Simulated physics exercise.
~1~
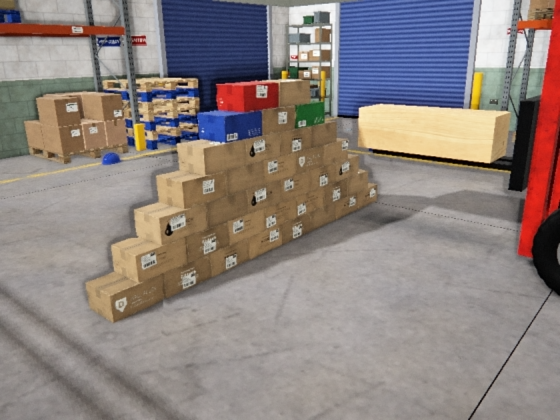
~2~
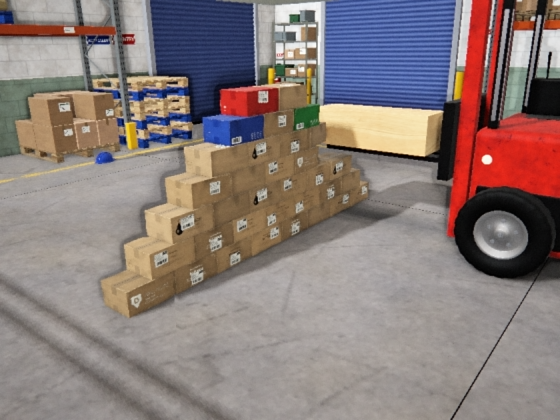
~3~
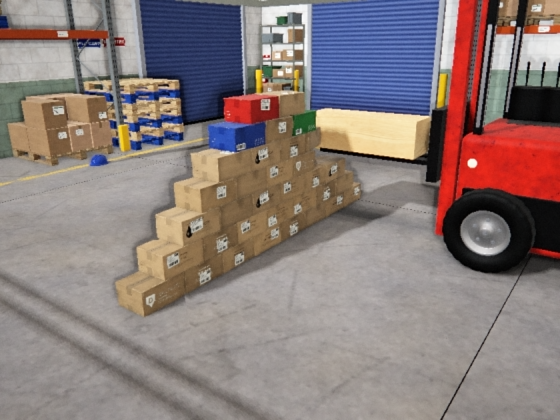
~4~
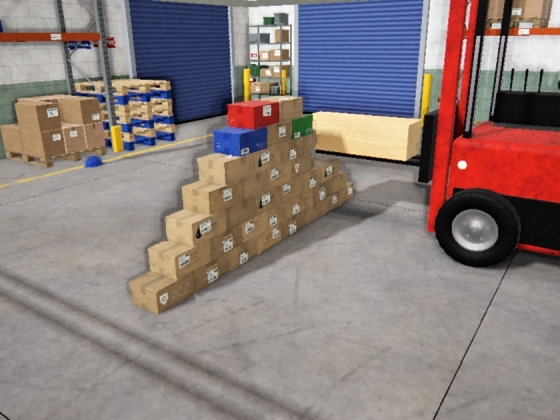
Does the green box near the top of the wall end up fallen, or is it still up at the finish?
The green box is still up at the finish, in its place near the top of the wall.
